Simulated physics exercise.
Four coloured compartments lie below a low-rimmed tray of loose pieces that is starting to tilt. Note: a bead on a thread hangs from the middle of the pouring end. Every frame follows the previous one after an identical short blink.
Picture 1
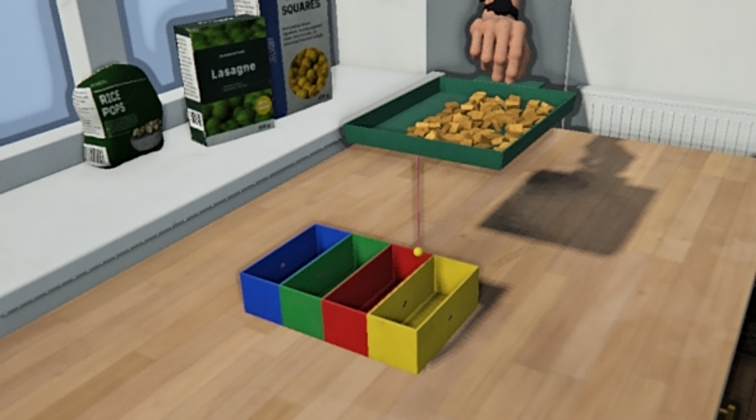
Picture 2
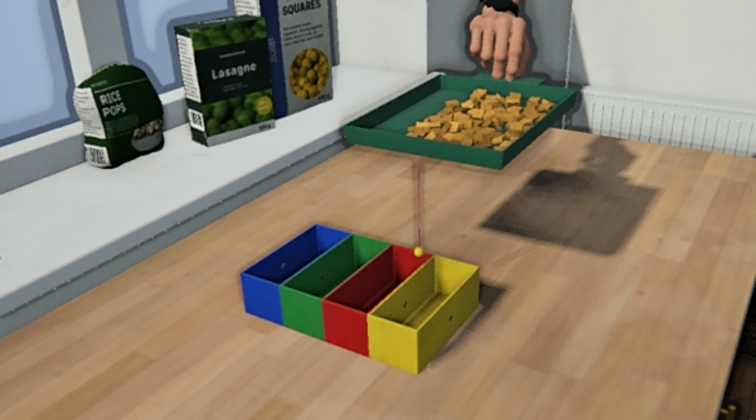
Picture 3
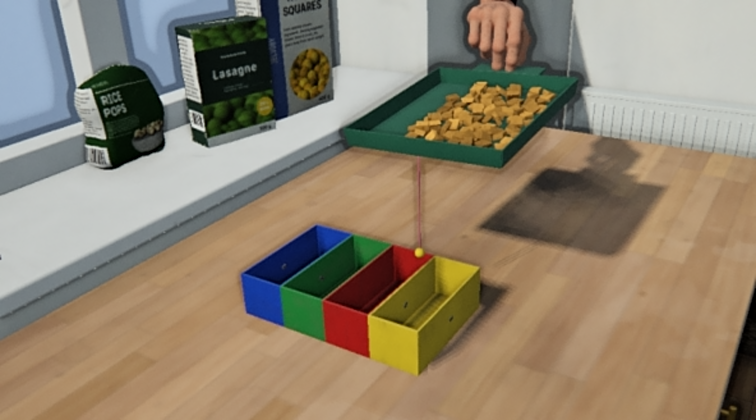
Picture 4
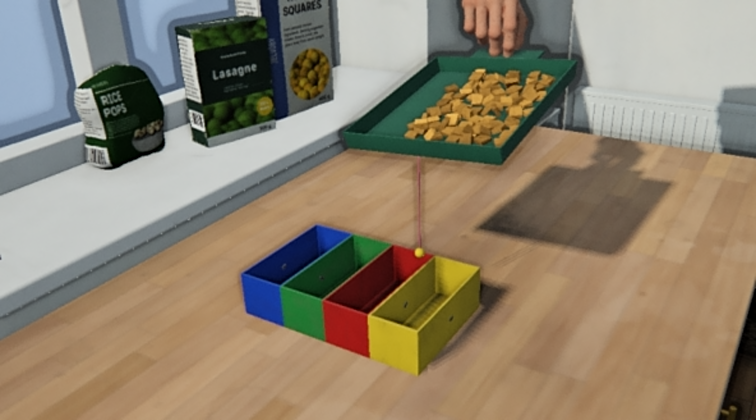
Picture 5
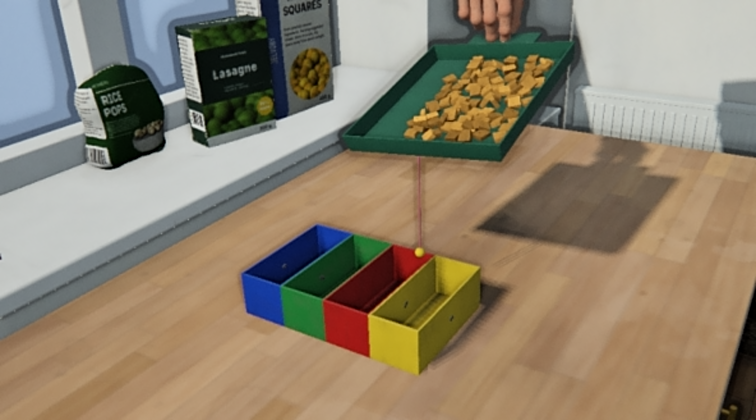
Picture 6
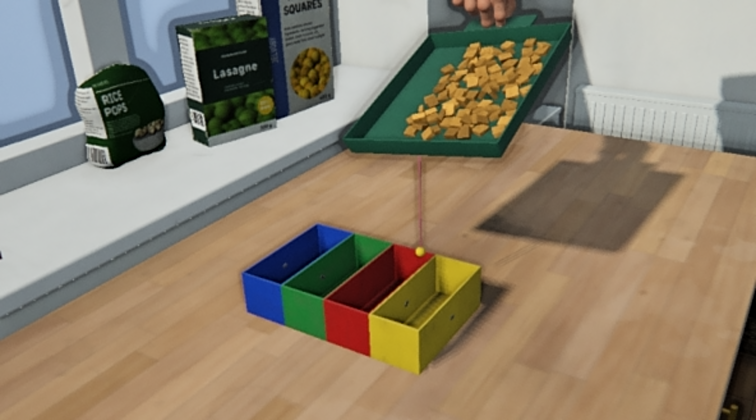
On a wooden worktop beside a windowsill of food packages, a hand at the far edge of a green tray of cereal squares gradually raises that side, tilting the tray toward blue, green, red and yellow compartments below.
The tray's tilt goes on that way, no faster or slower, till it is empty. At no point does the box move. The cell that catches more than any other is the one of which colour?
It is the green one.
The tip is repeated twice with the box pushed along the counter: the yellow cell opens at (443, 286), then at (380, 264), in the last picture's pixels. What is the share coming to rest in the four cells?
You'd get near 100 percent first and near 90 percent next.
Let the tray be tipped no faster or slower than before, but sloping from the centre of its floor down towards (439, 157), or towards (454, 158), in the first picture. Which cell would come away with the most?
The yellow one first, the yellow one second.
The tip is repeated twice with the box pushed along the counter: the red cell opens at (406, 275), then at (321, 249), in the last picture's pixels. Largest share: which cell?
For the first position it is the green cell, and for the second it is the yellow one.
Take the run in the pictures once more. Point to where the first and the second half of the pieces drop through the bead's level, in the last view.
The opening half passes (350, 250), the closing half (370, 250).
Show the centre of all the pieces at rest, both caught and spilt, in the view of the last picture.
About pixel (348, 300).
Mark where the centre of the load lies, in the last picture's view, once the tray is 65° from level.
Look around (401, 122) in the last picture.
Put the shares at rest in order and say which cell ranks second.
That red cell.
Shortly afterwards, tray tipped steeply; all but a few on the tray; only a few falling or outside the box.
Next, tray tipped past a quarter turn; near two thirds on the tray; near a quarter in the green cell; only a few in the red cell; only a few in the blue cell; a little falling or outside the box.
Some moments later, tray tipped past a quarter turn; near half in the green cell; near a third in the red cell; a little in the blue cell; only a few in the yellow cell; only a few falling or outside the box.
In the end, tray tipped past a quarter turn; near half in the green cell; near a third in the red cell; a little in the blue cell; only a few in the yellow cell; only a few outside the box.
